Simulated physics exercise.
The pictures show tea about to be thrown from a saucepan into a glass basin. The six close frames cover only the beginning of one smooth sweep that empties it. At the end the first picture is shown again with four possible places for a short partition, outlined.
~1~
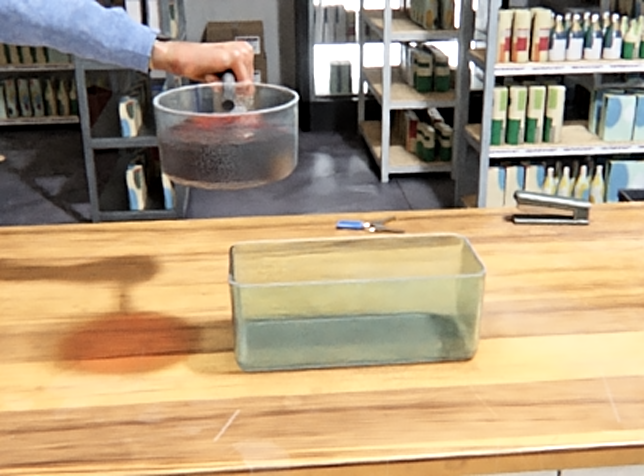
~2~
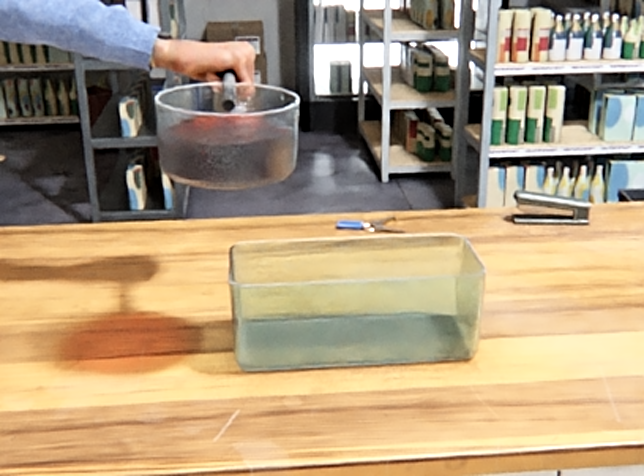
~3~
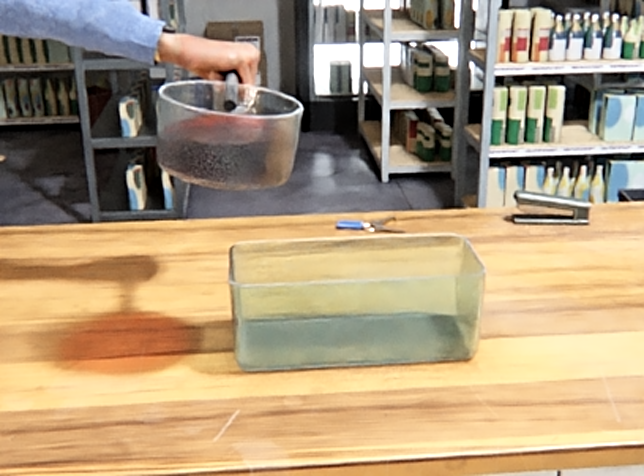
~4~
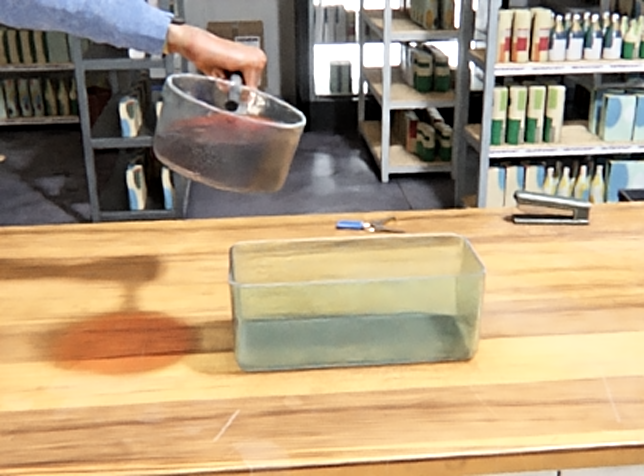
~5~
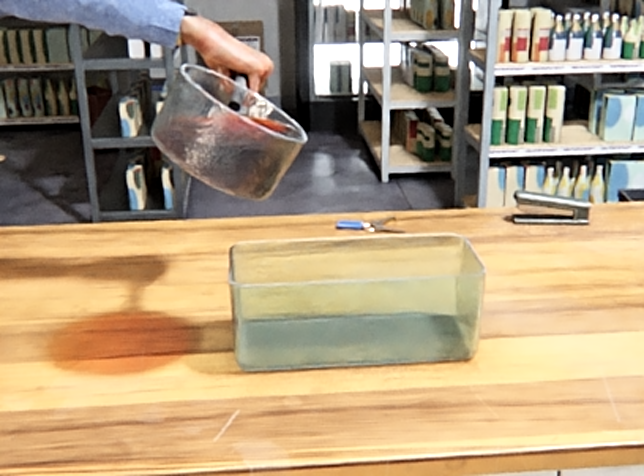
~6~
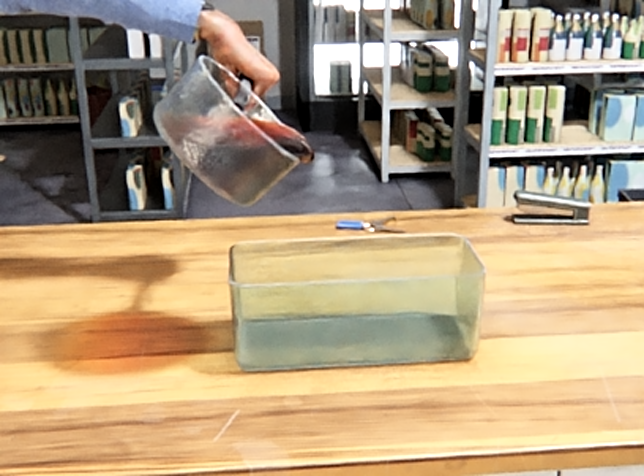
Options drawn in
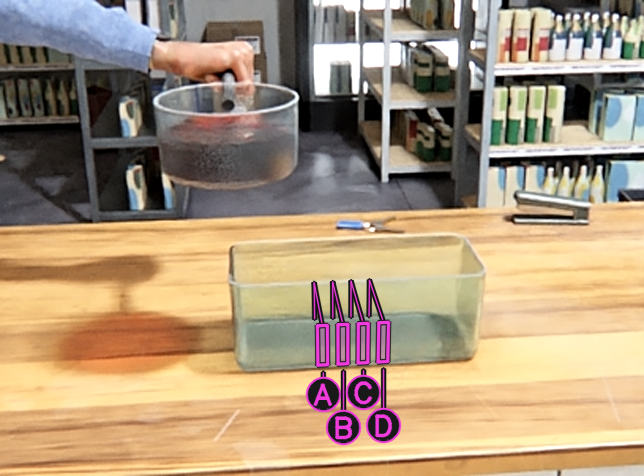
A hand tilting a clear saucepan of tea rightward above a glass basin on a wooden table, liquid reaching the lip.
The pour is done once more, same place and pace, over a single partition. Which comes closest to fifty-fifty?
B.
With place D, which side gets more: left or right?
More ends on the left.
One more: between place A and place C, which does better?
It is A.
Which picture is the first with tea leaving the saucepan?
In picture 6.
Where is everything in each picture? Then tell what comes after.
The first picture shows upright, lip at (295, 95); basin from (236, 367) to (477, 355); nothing has left yet.
The second picture shows tipped about 2°, lip at (296, 98); nothing has left yet.
The third picture shows tipped about 9°, lip at (300, 105); nothing has left yet.
The fourth picture shows tipped about 18°, lip at (303, 118); nothing has left yet.
The fifth picture shows tipped about 32°, lip at (304, 135); nothing has left yet.
The sixth picture shows tipped about 46°, lip at (301, 154); tea is over the lip, down to (305, 157).
In magenta, A at (323, 372); B at (343, 371); C at (363, 370); D at (383, 369).
With A, about 35 % ends left of the wall and 64 % right of it.
With B, about 51 % ends left of the wall and 47 % right of it.
With C, about 72 % ends left of the wall and 18 % right of it; 10 % is lost outside.
With D, about 91 % ends left of the wall and 6 % right of it; 4 % is lost outside.
